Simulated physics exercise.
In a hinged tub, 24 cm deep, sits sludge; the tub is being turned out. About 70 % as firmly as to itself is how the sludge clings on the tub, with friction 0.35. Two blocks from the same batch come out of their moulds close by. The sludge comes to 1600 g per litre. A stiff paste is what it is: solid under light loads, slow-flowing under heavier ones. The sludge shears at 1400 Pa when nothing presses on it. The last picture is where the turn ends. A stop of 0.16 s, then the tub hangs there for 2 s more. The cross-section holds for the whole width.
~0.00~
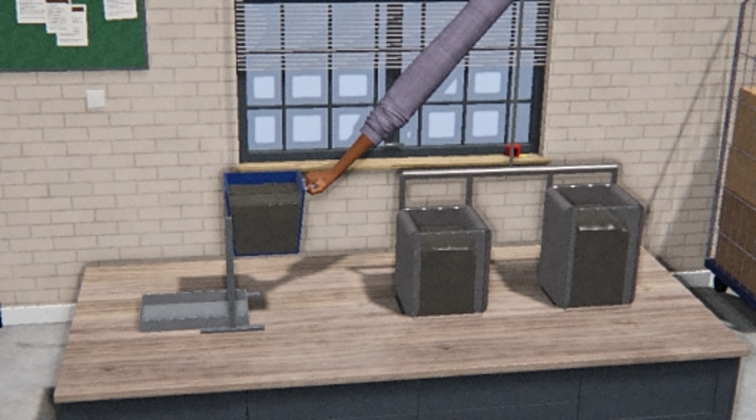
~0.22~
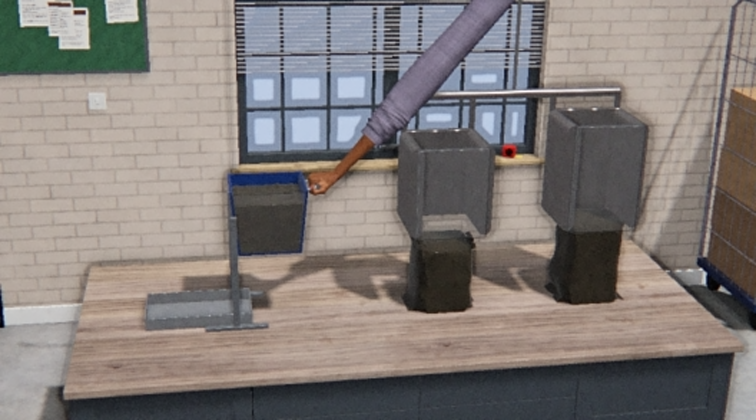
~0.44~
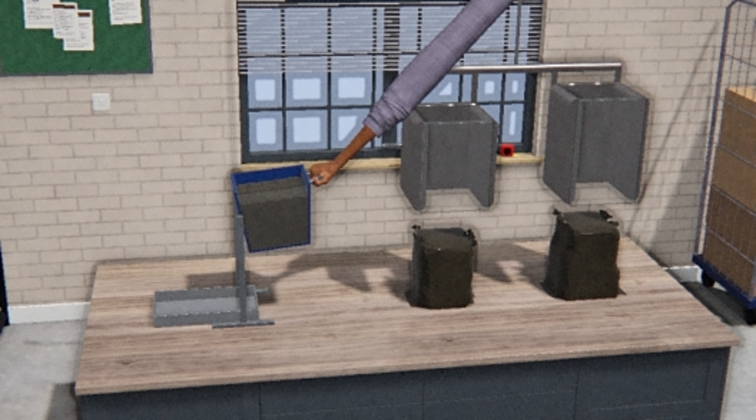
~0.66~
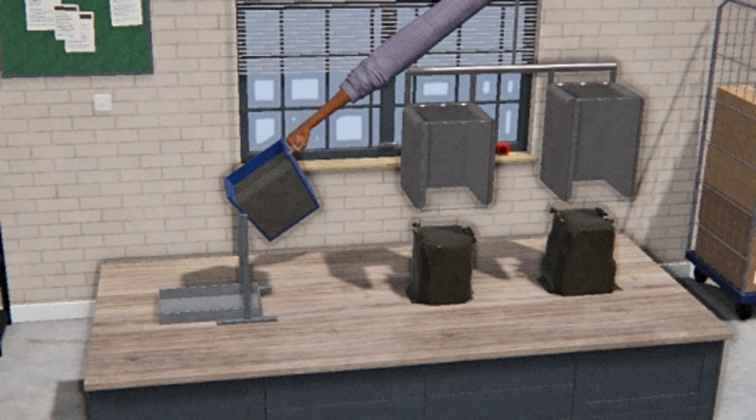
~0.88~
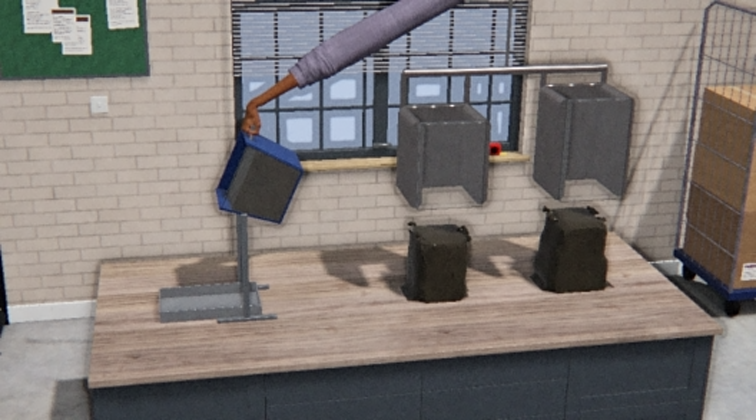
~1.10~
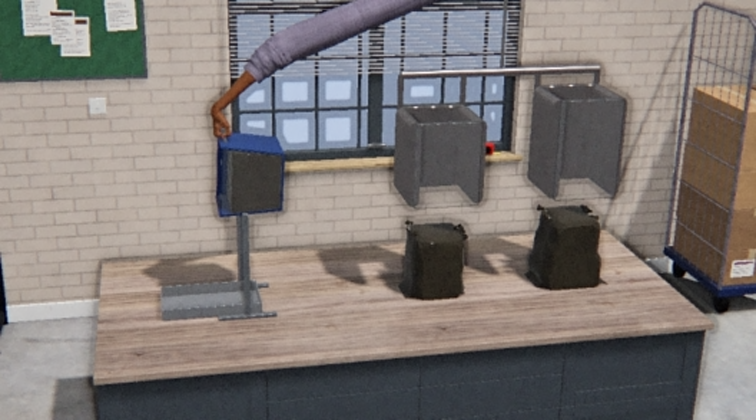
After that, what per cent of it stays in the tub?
Some 100 percent stays in the tub.
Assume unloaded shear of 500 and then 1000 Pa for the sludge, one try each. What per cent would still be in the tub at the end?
Result: 40 % for the first case, 100 % for the second.
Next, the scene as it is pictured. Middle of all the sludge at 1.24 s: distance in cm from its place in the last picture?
It has gone close to 0 cm.
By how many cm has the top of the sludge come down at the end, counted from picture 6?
0 cm.
After 1.24 s, the tub is at 87 degrees and holds 100 %.
After 1.41 s, the tub is at 87 degrees and holds 100 %.
After 1.58 s, the tub is at 87 degrees and holds 100 %.
After 1.75 s, the tub is at 87 degrees and holds 100 %.
After 3.10 s, the tub is at 87 degrees and holds 100 %.
